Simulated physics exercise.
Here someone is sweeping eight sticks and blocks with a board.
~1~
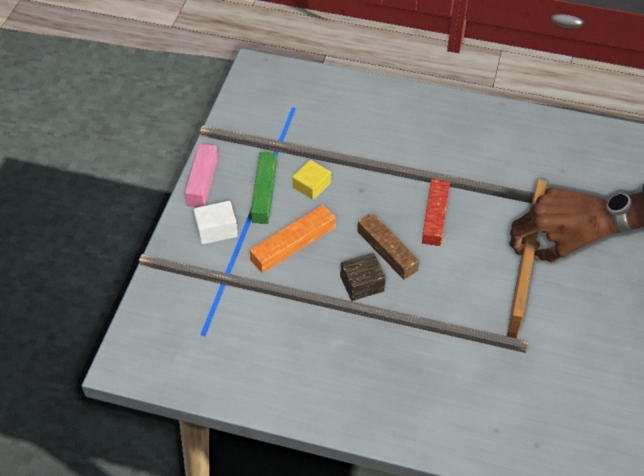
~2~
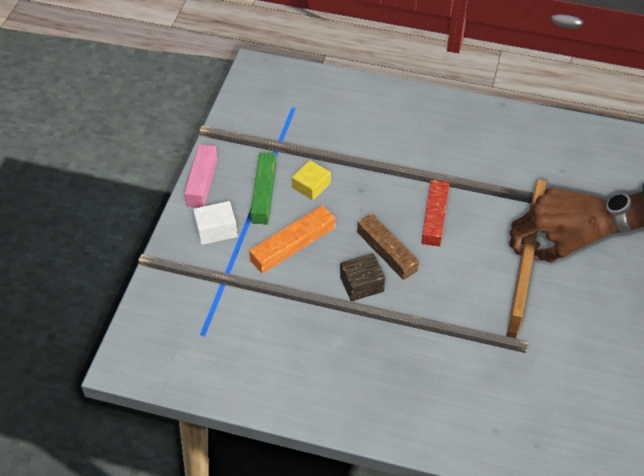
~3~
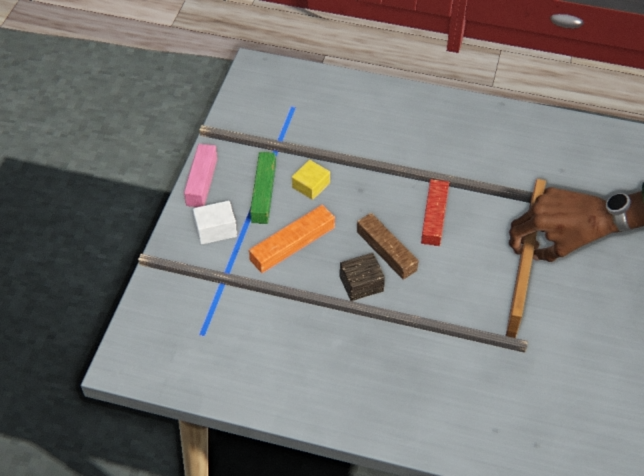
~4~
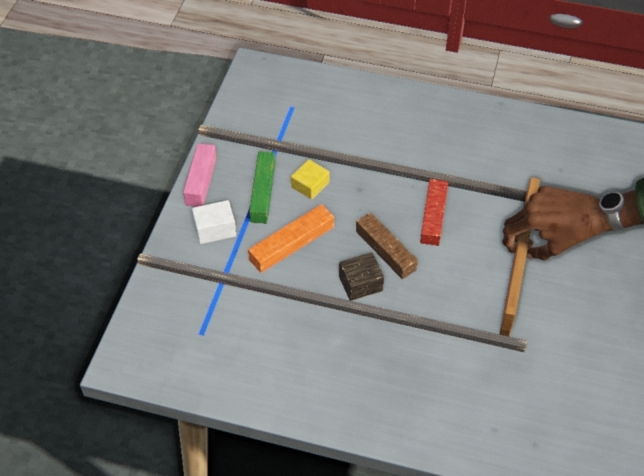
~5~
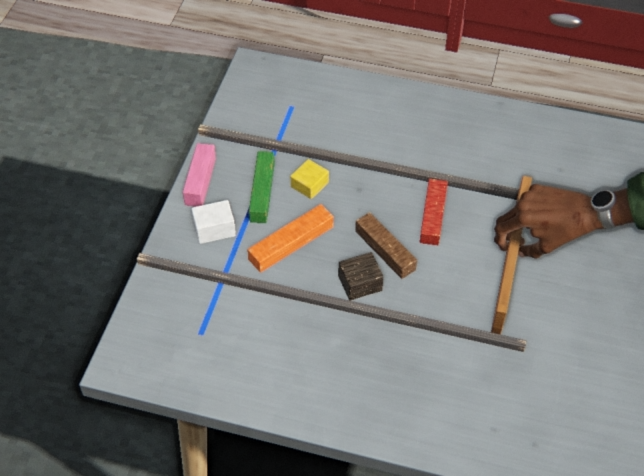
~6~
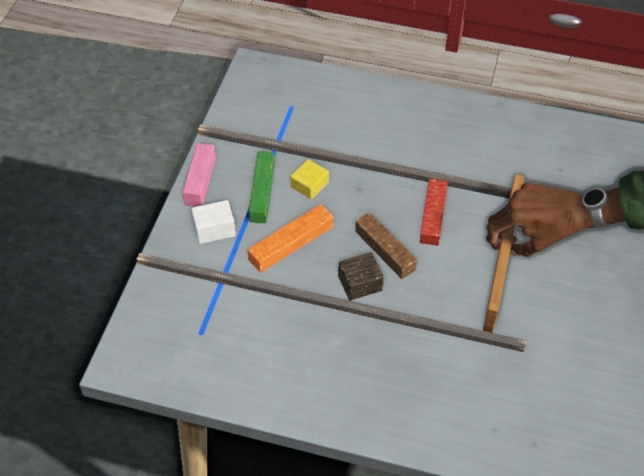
To begin with, a hand wearing a watch holds a wooden board upright between two rails on a gray table, with eight colored sticks and blocks and a blue line to the left. The hand then slides the board a short way left, while the sticks and blocks stay in place untouched.
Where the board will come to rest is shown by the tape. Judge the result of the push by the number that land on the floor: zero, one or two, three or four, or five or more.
The ones that fall? There aren't any, I think.
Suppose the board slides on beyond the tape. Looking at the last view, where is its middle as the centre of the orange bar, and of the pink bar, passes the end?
At (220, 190) for the orange bar; at (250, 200) for the pink bar.
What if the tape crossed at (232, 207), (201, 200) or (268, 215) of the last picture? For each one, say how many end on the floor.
Down on the floor: 2, 5 and 0.
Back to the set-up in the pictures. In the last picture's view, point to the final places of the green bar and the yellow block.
The green bar comes to rest close to (196, 173), while the yellow block rests close to (231, 160).
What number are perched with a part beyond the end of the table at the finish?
That comes to 2 of them.
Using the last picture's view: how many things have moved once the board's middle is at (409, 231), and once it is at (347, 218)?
2, then 4.
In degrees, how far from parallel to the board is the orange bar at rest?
Some 5 degrees.
Early on, none off yet; pink bar at rest near (200, 175); white block at rest near (214, 222); green bar at rest near (262, 187).
A while later, none off yet; pink bar at rest near (200, 175); white block travelled about its own width near (191, 220); green bar travelled a little near (229, 179).
Finally, the number that fall off is zero.
